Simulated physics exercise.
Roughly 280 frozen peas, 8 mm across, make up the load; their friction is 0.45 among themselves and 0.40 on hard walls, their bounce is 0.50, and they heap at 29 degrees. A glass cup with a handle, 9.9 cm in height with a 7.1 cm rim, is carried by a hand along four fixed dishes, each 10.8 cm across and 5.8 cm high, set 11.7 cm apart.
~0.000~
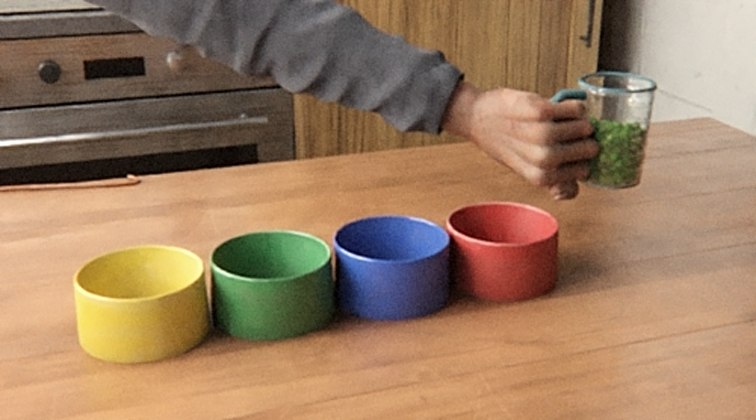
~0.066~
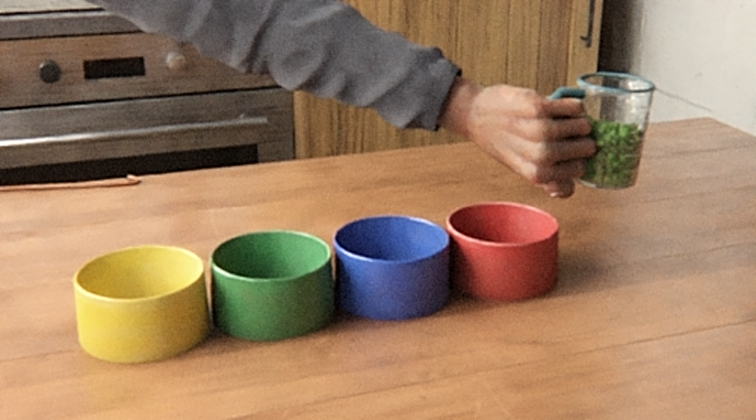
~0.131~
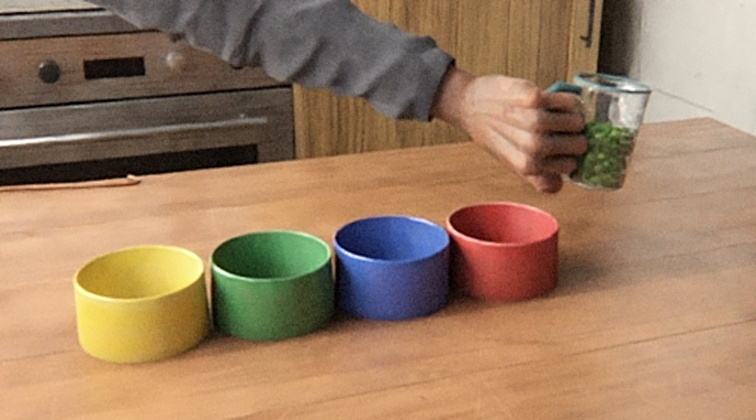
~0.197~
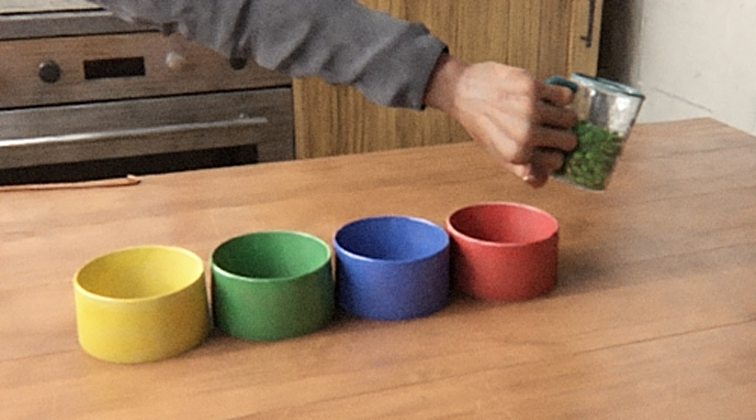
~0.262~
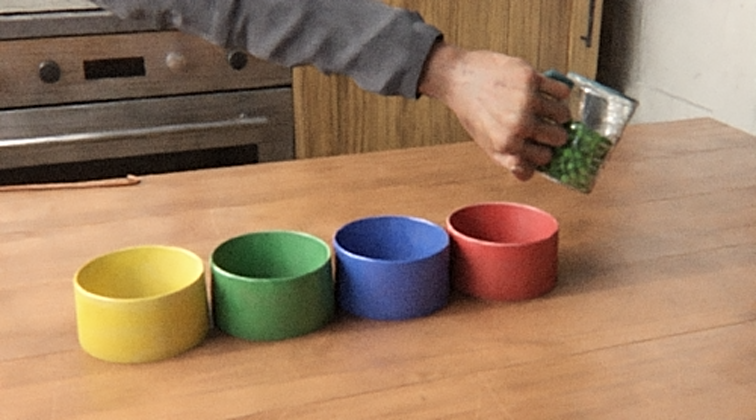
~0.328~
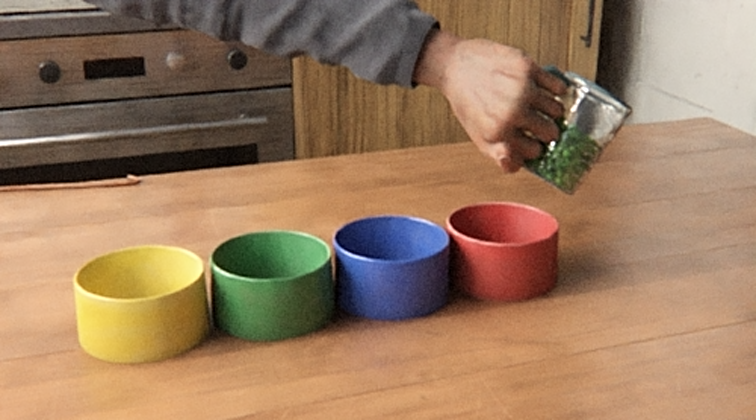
In a kitchen, a wooden tabletop is seen from slightly above, with a steel oven and wooden cabinet behind it. Four round dishes, yellow, green, blue and red from left to right, stand in a row, while a grey-sleeved arm holds a clear cup of green peas beyond the red one. The hand moves the cup slightly left and tilts it rightward, the peas shifting inside, while the dishes and camera stay still.
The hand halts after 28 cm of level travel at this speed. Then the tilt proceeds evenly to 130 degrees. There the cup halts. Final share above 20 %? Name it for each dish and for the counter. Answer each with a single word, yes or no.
Red dish yes, blue dish no, green dish no, yellow dish no, counter no.
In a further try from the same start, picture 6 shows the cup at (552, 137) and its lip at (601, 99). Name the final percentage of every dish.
Final shares - red 0 %, blue 100 %, green 0 %, yellow 0 %.
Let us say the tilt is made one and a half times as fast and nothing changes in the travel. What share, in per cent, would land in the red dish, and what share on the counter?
Shares: Red 90, counter 10.
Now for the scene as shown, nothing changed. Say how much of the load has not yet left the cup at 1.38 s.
Roughly 0 %.
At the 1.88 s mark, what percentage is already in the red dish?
Close to 85 per cent at that point.
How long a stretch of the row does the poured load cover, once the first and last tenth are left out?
Roughly 9 centimetres.
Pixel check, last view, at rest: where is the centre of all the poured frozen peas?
Somewhere around (494, 262) in the final frame.
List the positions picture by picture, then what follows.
The first frame shows cup at (612, 131), tilt 0 degrees, lip at (648, 80), moved 0.0 cm; middle of the pieces at (612, 150); red dish at (502, 223); blue dish at (391, 238); green dish at (271, 254); yellow dish at (140, 272).
The second frame shows cup at (610, 131), tilt 2 degrees, lip at (647, 81), moved 0.3 cm; middle of the pieces at (609, 150).
The third frame shows cup at (602, 132), tilt 8 degrees, lip at (643, 86), moved 1.2 cm; middle of the pieces at (599, 151).
The fourth frame shows cup at (592, 133), tilt 16 degrees, lip at (637, 92), moved 2.4 cm; middle of the pieces at (587, 152).
The fifth frame shows cup at (582, 134), tilt 24 degrees, lip at (631, 99), moved 3.5 cm; middle of the pieces at (575, 153).
The sixth frame shows cup at (572, 135), tilt 32 degrees, lip at (624, 107), moved 4.6 cm; middle of the pieces at (563, 153); red dish at (502, 223); blue dish at (391, 238); green dish at (271, 254); yellow dish at (140, 272). The cup turns about 120 degrees a second and travels 17 cm a second.
After 0.96 s, tilt 107 degrees; cup holds 95 %, red 5 %.
Then, at 1.38 s, tilt 130 degrees; cup holds 0 %, red 85 %, blue 5 %.
After 1.88 s, tilt 130 degrees; cup holds 0 %, red 85 %, blue 5 %.
In the end, at 2.2 s, red 85 %, blue 5 %, green 0 %, yellow 0 %, counter 5 %.
